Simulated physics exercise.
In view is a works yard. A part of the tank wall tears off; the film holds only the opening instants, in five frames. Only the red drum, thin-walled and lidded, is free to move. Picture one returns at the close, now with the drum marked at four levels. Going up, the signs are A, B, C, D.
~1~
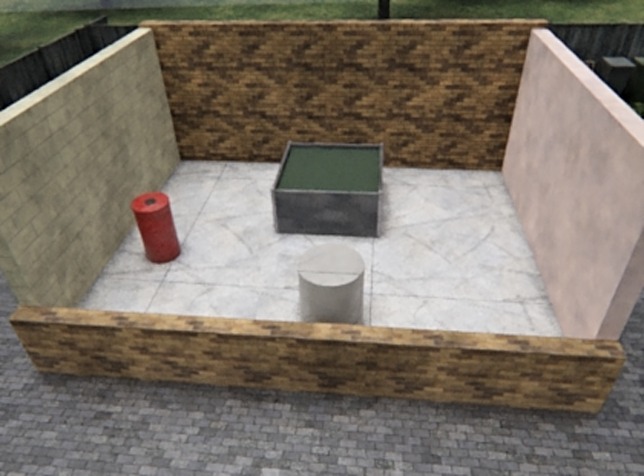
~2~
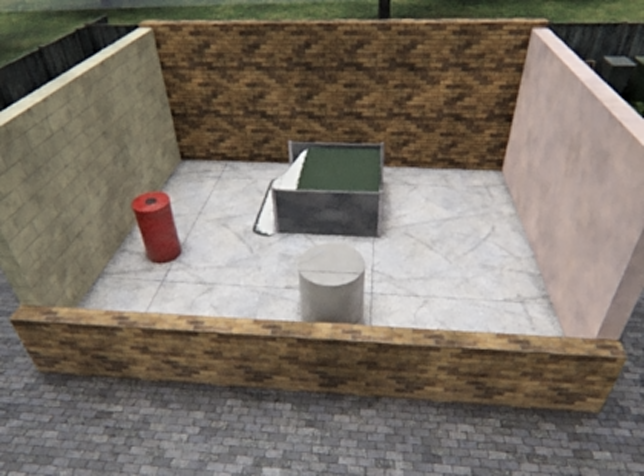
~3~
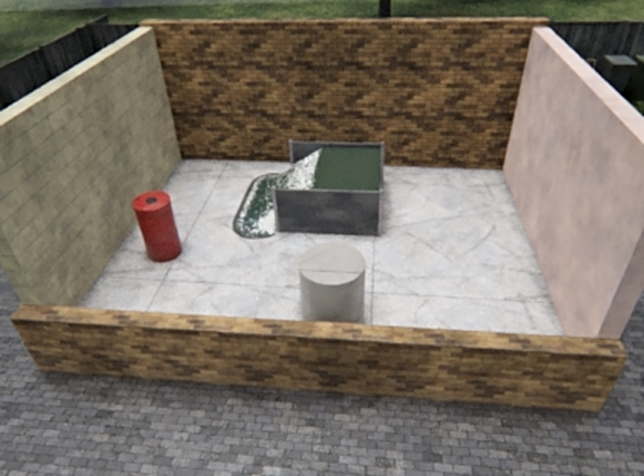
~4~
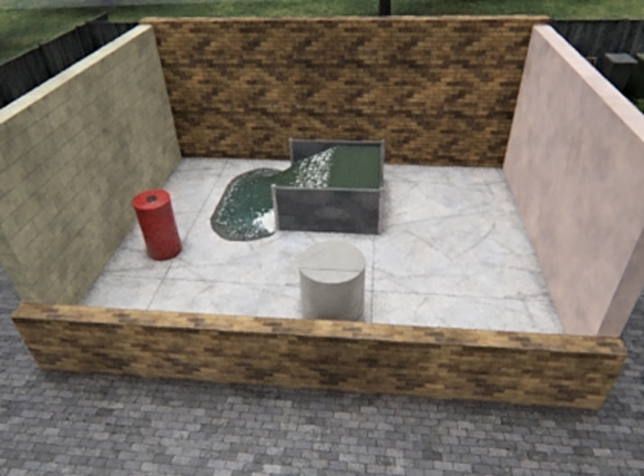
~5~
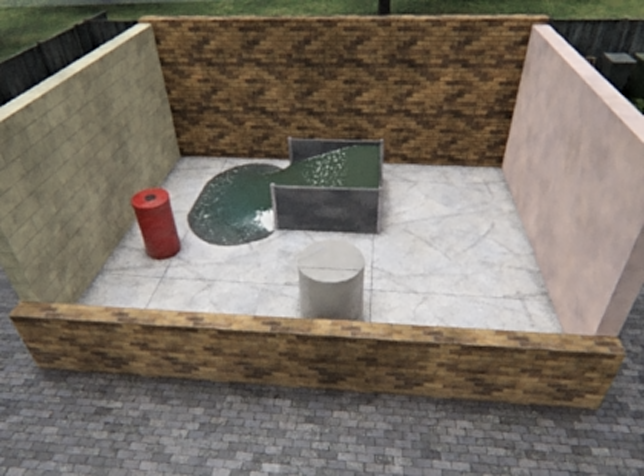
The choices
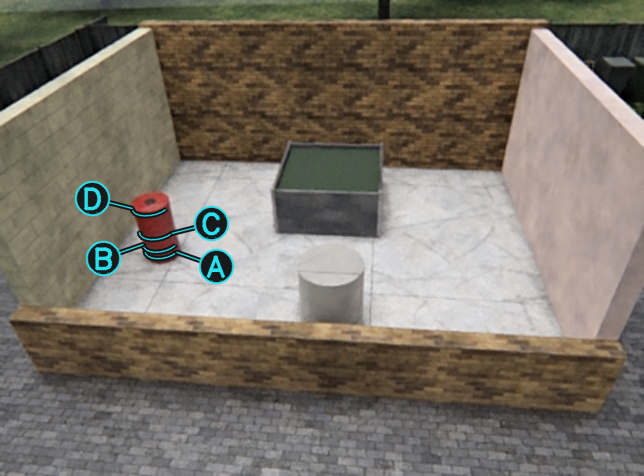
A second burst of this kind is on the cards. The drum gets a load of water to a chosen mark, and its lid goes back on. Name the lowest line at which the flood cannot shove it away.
Mark C just does it.
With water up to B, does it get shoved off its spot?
Yes, it does.
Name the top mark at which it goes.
B.
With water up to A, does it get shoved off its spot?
Yes, that goes wrong.
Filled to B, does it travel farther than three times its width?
No, it does not.
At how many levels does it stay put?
Two of them.
On the marked copy, A at (156, 258); B at (154, 252); C at (151, 239); D at (144, 215); from the bottom up A, B, C, D.
With A, it is pushed about 5 times its own width away.
With B, it is pushed about its own width away.
With C, it does not move.
With D, it does not move.
